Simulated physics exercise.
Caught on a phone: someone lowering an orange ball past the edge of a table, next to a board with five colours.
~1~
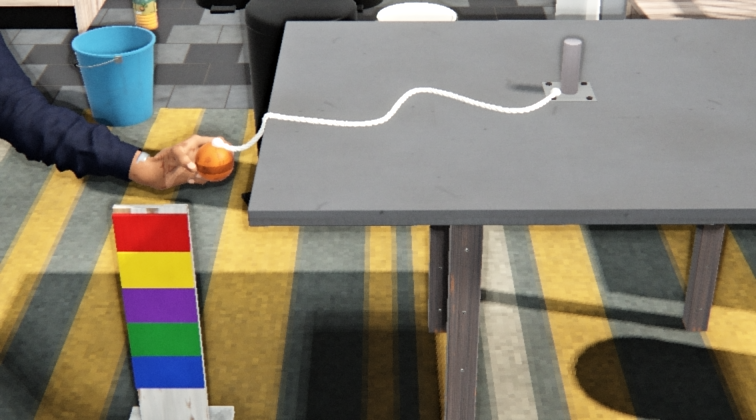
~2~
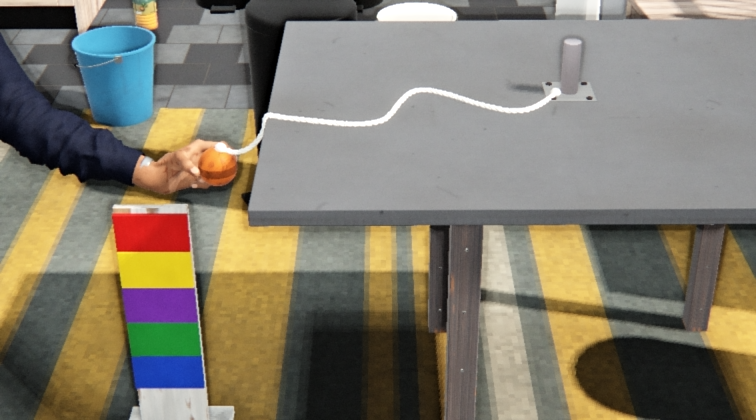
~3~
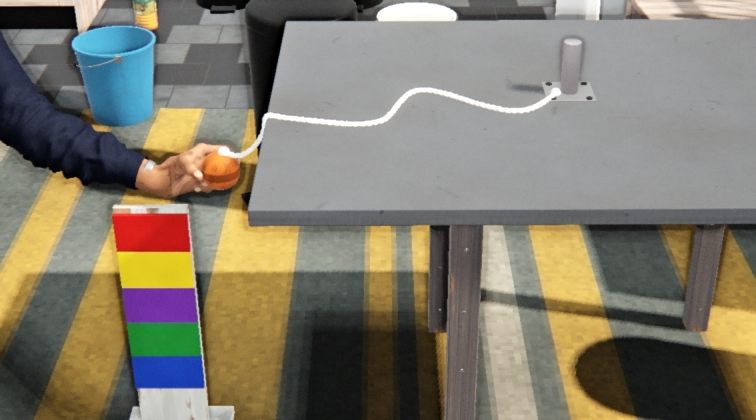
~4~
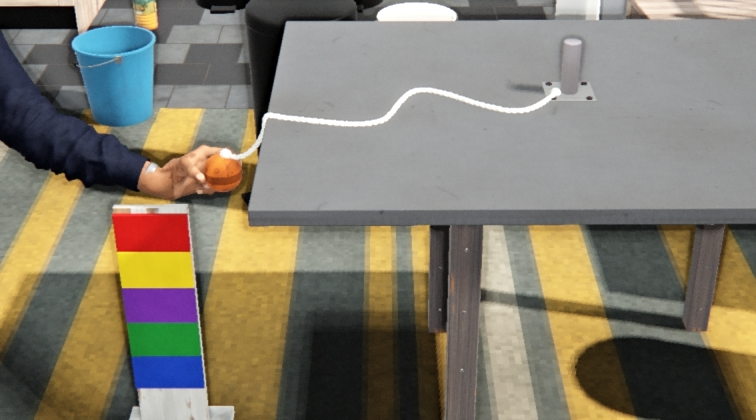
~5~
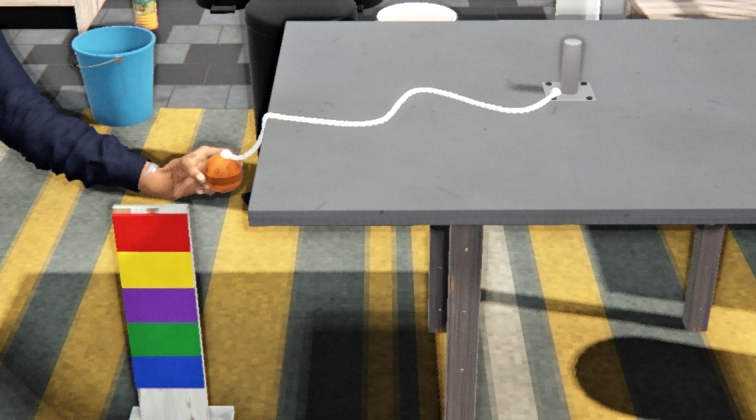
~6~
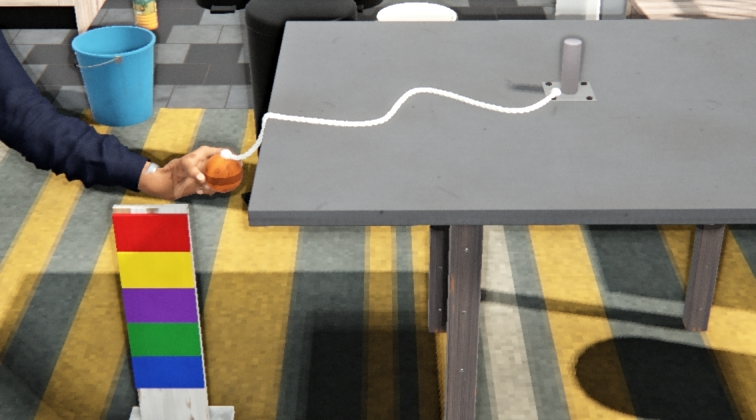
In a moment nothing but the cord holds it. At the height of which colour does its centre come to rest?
The yellow one.
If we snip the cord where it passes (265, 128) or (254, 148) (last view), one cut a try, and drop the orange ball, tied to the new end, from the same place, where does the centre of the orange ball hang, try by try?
Try by try, around (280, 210) and (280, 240).
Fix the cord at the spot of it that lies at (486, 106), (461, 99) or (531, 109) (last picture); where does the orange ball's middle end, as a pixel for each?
Near (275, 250), (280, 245) and (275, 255).
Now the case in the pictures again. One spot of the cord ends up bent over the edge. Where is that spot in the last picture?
It lies at about (350, 124).
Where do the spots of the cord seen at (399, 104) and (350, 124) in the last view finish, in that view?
They go to (343, 106) and to (269, 114).
Early on, ball near (269, 260); level with yellow.
Midway, ball near (262, 267); level with yellow.
Finally, ball near (269, 268); level with yellow. The cord holds its middle at yellow.
